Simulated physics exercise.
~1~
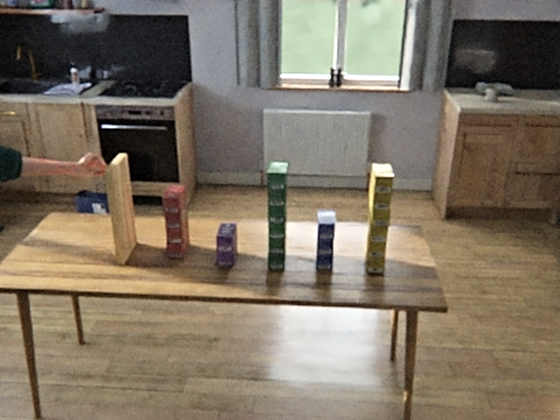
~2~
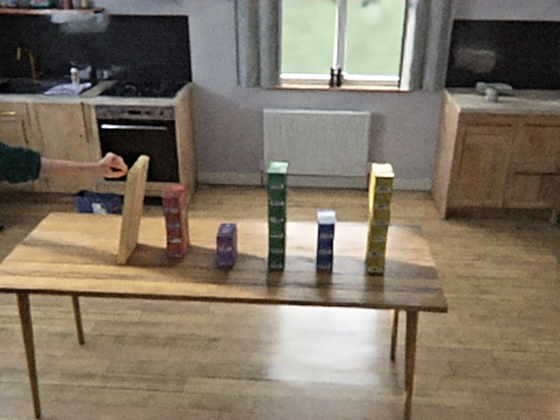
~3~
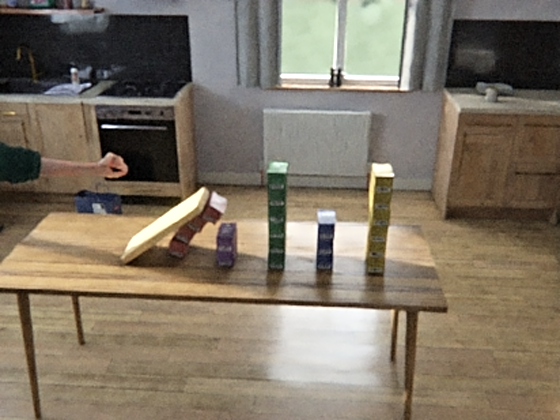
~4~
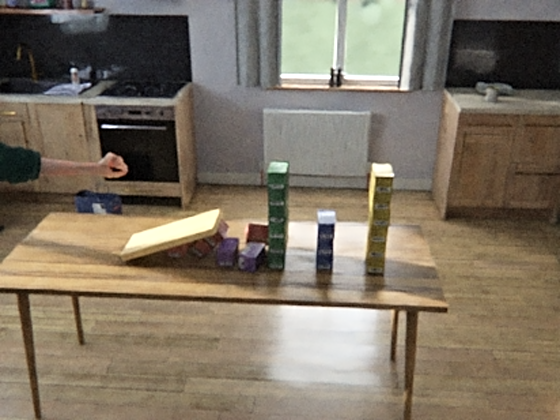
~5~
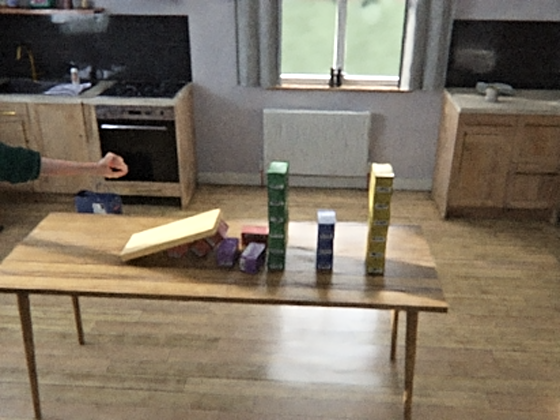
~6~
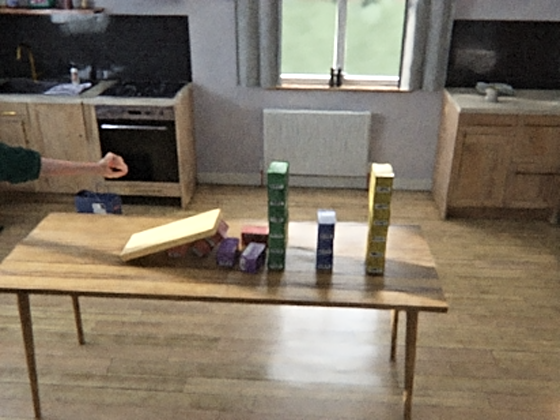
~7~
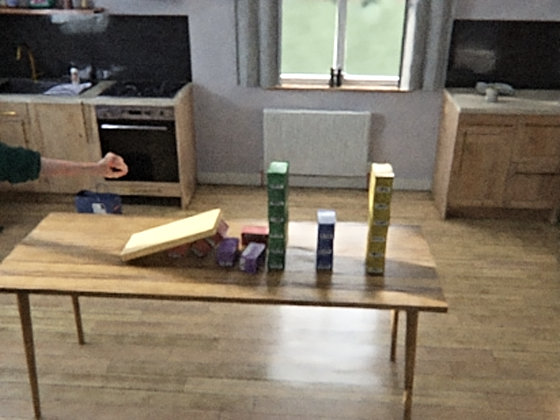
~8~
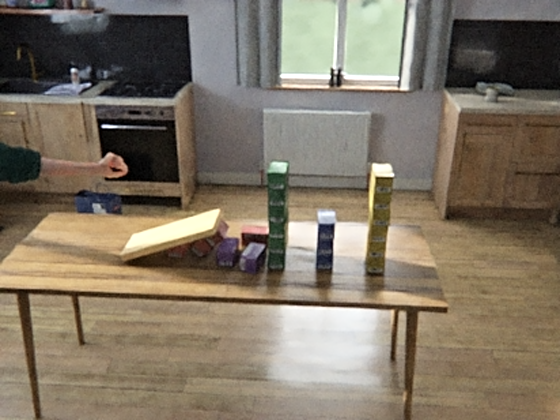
A pale wooden board stands upright at the left end of a wooden table, beside separate red, purple, green, blue and yellow stacks of small packets running to the right. The view is steady, facing a kitchen with a window and radiator behind. A hand reaching in from the left pushes the board near its top, then stops as it leans away. The board tips right into the red stack, which topples onto the short purple one. Red and purple packets tumble against the foot of the green stack. The board rests slanted over them, while green, blue and yellow remain standing.
